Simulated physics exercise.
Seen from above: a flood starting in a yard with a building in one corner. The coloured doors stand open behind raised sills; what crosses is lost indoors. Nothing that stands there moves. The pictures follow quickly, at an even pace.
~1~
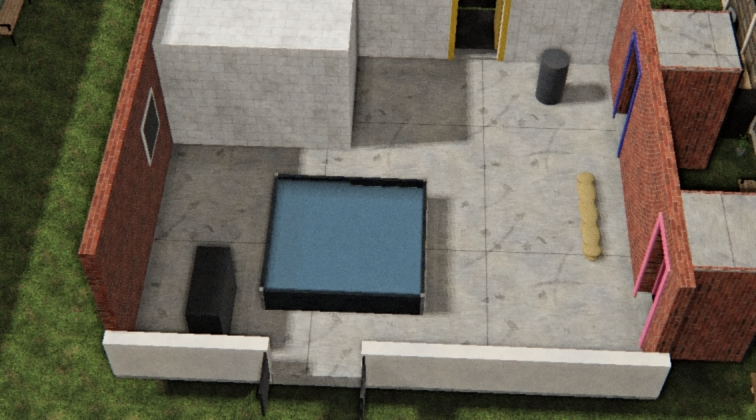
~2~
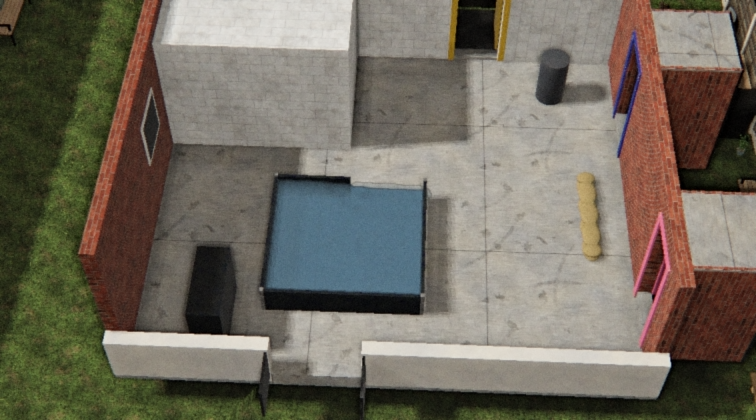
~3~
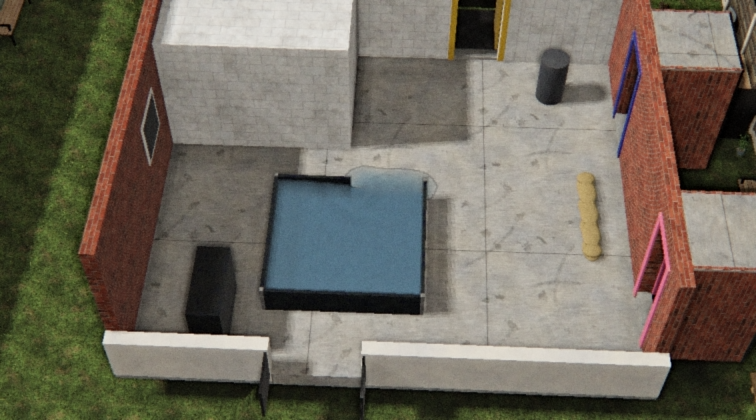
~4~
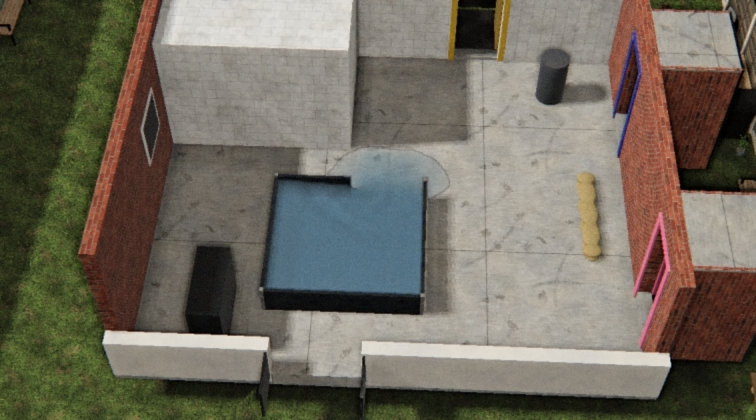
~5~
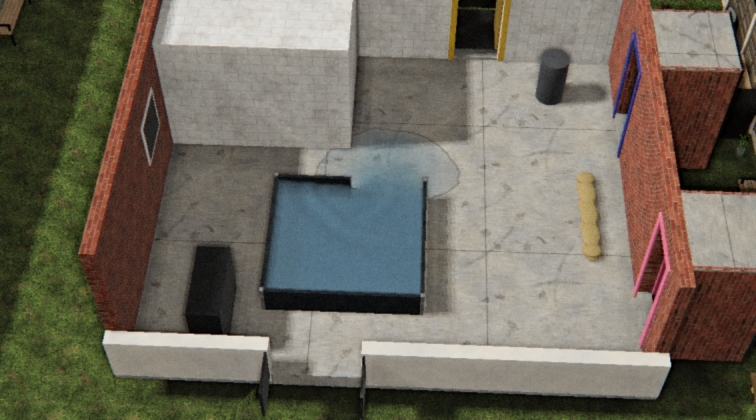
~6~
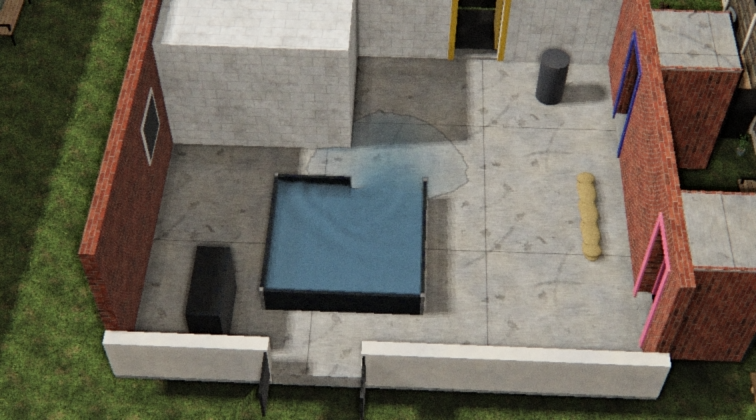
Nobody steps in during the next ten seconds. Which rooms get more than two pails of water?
In the end: The pink door holds within the limit; the blue door holds within the limit; the yellow door floods.
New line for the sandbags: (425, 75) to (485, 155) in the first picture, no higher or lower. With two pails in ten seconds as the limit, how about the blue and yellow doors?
Blue door is under, yellow door keeps below it.
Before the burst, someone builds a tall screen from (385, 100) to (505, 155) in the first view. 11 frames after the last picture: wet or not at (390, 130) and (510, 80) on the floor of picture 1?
One after the other: Flooded, free of water.
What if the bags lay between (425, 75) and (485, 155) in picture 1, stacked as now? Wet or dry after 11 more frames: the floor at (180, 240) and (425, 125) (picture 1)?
As listed: Not flooded, awash.
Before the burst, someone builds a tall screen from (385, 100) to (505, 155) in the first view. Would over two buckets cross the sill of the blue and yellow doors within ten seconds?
One by one: The blue one keeps below it, the yellow one holds.
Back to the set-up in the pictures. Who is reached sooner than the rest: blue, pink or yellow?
I say the yellow one.
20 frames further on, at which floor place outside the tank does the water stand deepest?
Roughly at (383, 83).
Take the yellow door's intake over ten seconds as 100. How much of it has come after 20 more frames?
Close to 35 %.
A moment on, water covers 20 % of the floor; the pink door not reached, the blue door not reached, the yellow door not reached.
Next, water covers 30 % of the floor; the pink door not reached, the blue door not reached, the yellow door under two buckets in.
Then, water covers 35 % of the floor; the pink door not reached, the blue door not reached, the yellow door over two buckets in.
Later, water covers 45 % of the floor; the pink door not reached, the blue door wet at the sill, nothing in, the yellow door far over two buckets in.
In the end, water covers 80 % of the floor; the pink door wet at the sill, nothing in, the blue door wet at the sill, nothing in, the yellow door far over two buckets in.
